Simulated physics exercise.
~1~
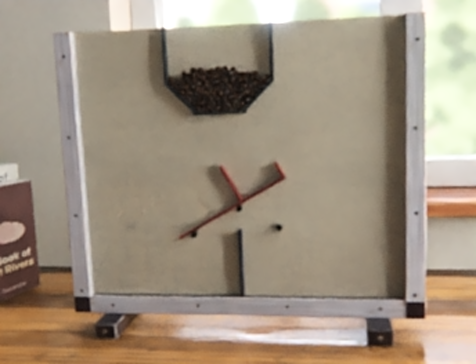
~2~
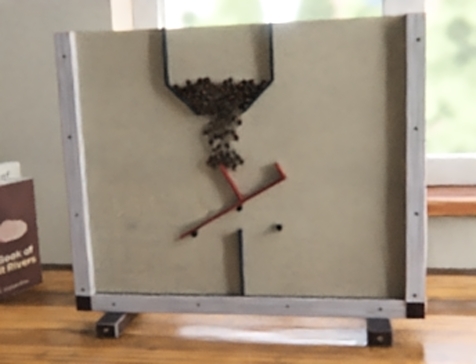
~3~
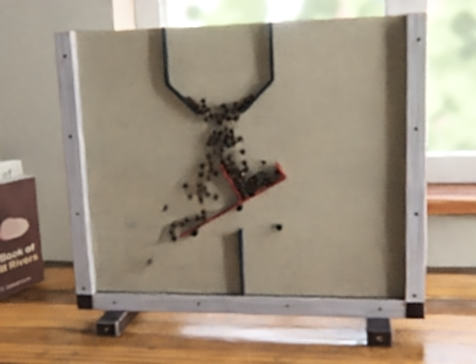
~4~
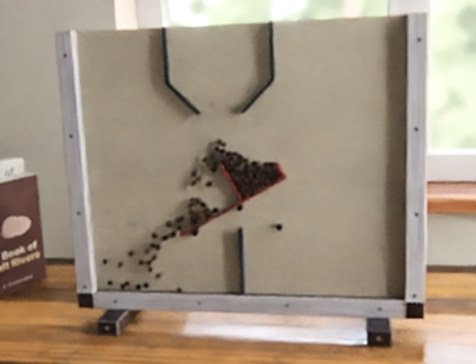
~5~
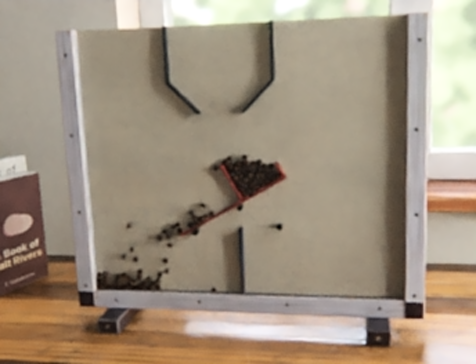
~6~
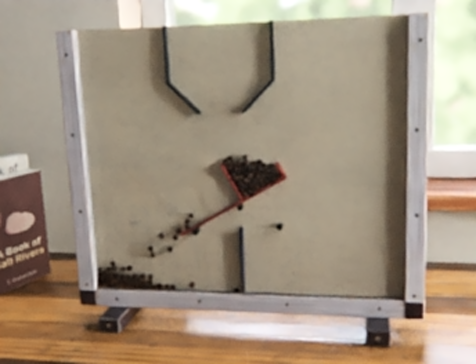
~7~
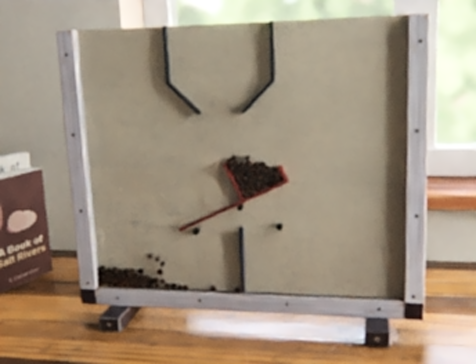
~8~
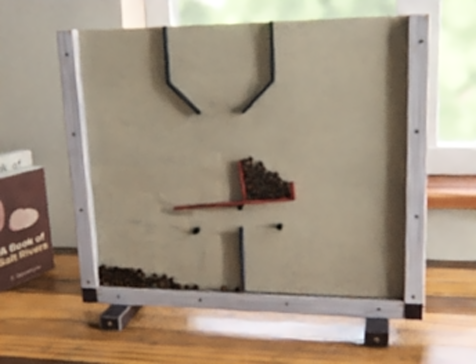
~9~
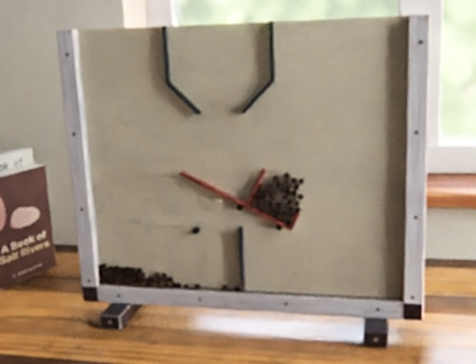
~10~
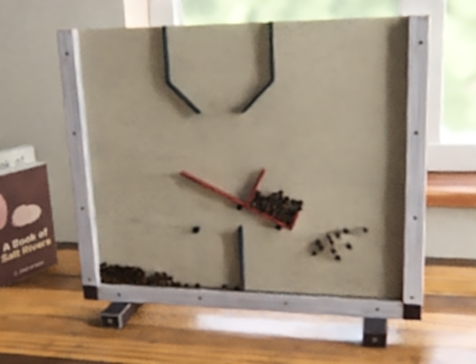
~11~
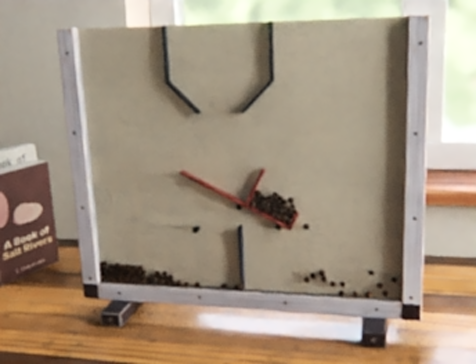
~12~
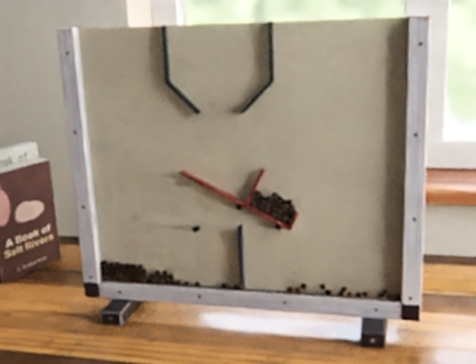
On a wooden surface by a window, dark round pills dropped from a hopper onto a red tilting tray, many spilling left into the bin below, before the tray tipped right and dropped some there, with a small heap staying on it.
